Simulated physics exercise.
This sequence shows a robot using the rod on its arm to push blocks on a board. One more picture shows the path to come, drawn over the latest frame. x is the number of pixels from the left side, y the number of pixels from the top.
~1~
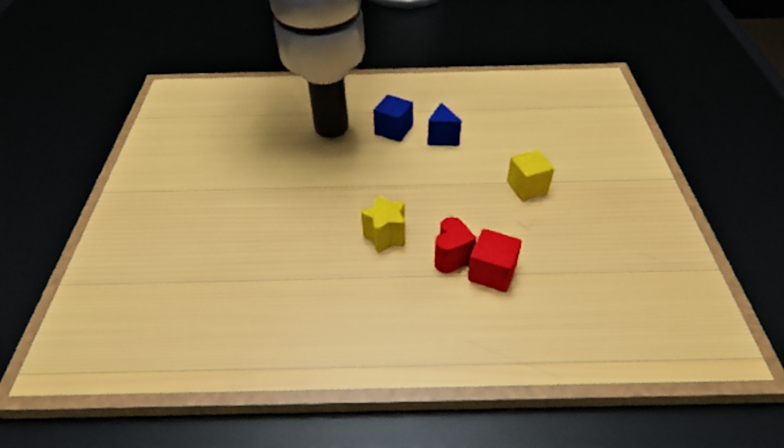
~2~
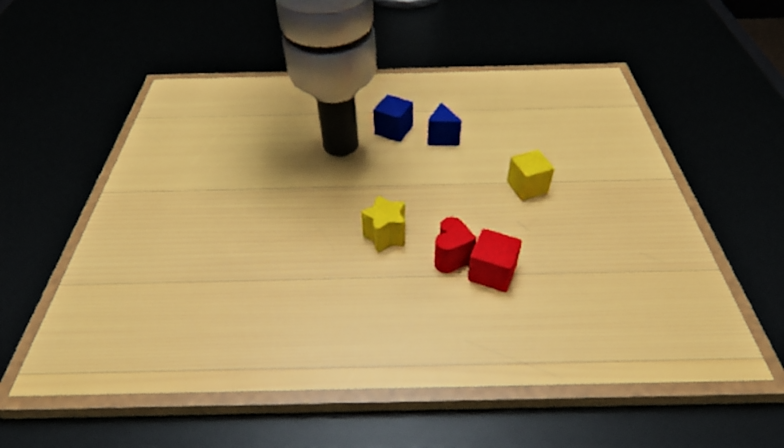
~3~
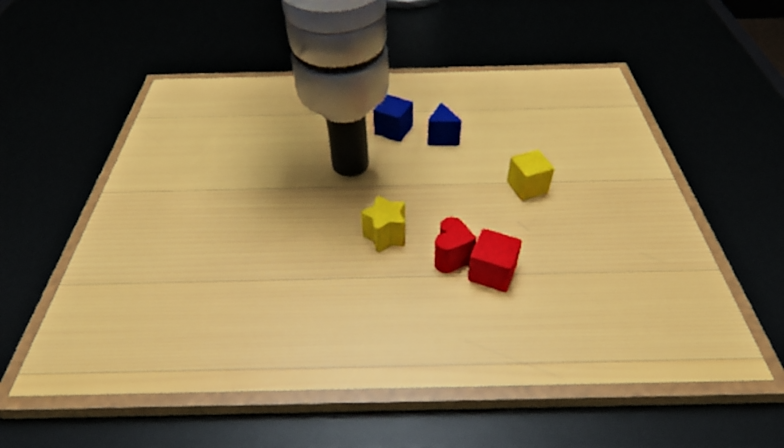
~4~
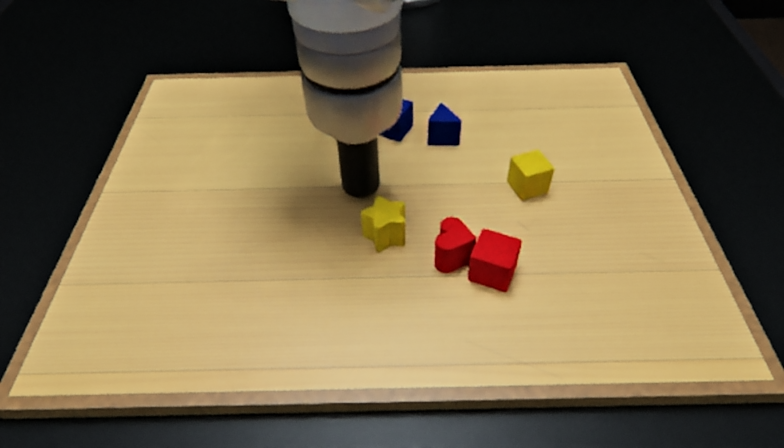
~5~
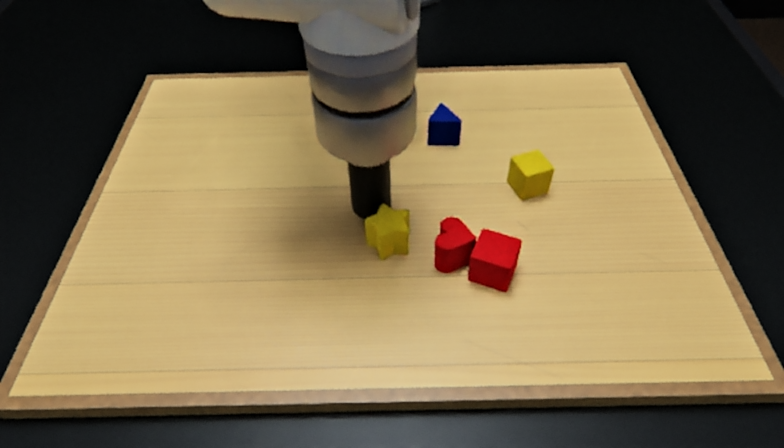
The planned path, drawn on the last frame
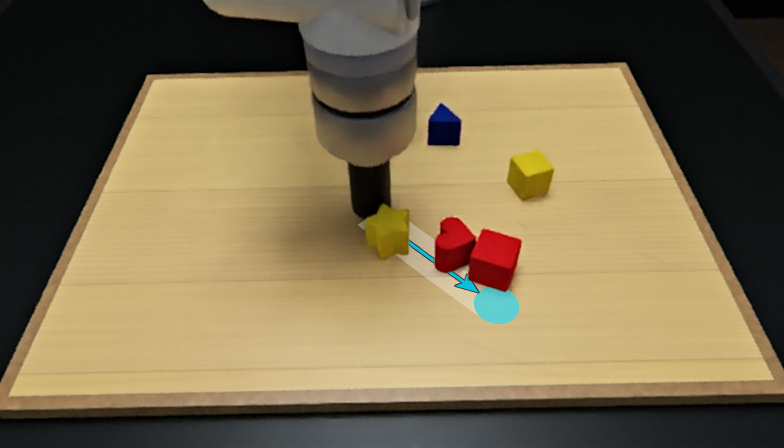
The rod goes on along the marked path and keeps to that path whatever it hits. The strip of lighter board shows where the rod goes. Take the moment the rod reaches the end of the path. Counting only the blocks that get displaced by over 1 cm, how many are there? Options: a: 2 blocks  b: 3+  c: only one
I'll go with b - 3+.
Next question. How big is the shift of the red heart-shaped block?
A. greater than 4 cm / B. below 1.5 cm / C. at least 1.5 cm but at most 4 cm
A: Greater than 4 cm.
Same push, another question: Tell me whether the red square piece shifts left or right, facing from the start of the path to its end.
Out to the left.
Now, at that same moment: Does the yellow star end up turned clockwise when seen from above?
Yes
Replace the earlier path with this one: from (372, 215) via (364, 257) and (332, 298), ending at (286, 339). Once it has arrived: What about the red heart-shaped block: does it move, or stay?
It is still where it was.
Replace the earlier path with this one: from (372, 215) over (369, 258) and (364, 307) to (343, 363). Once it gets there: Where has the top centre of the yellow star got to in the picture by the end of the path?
The top centre is at (407, 263).
Path on the board, from (372, 215) directly to (497, 305).
What follows on the original path. One third of the way, rod (410, 234); yellow star (403, 249), turned 65° clockwise.
Two thirds of the way, rod (452, 265); yellow star (409, 261), turned 105° clockwise; red heart-shaped block (490, 244), turned 25° anticlockwise; red square piece (528, 256), turned 10° clockwise.
At the end, rod (498, 296); yellow star (409, 261), turned 105° clockwise; red heart-shaped block (526, 261), turned 60° anticlockwise; red square piece (566, 259), turned 20° anticlockwise.
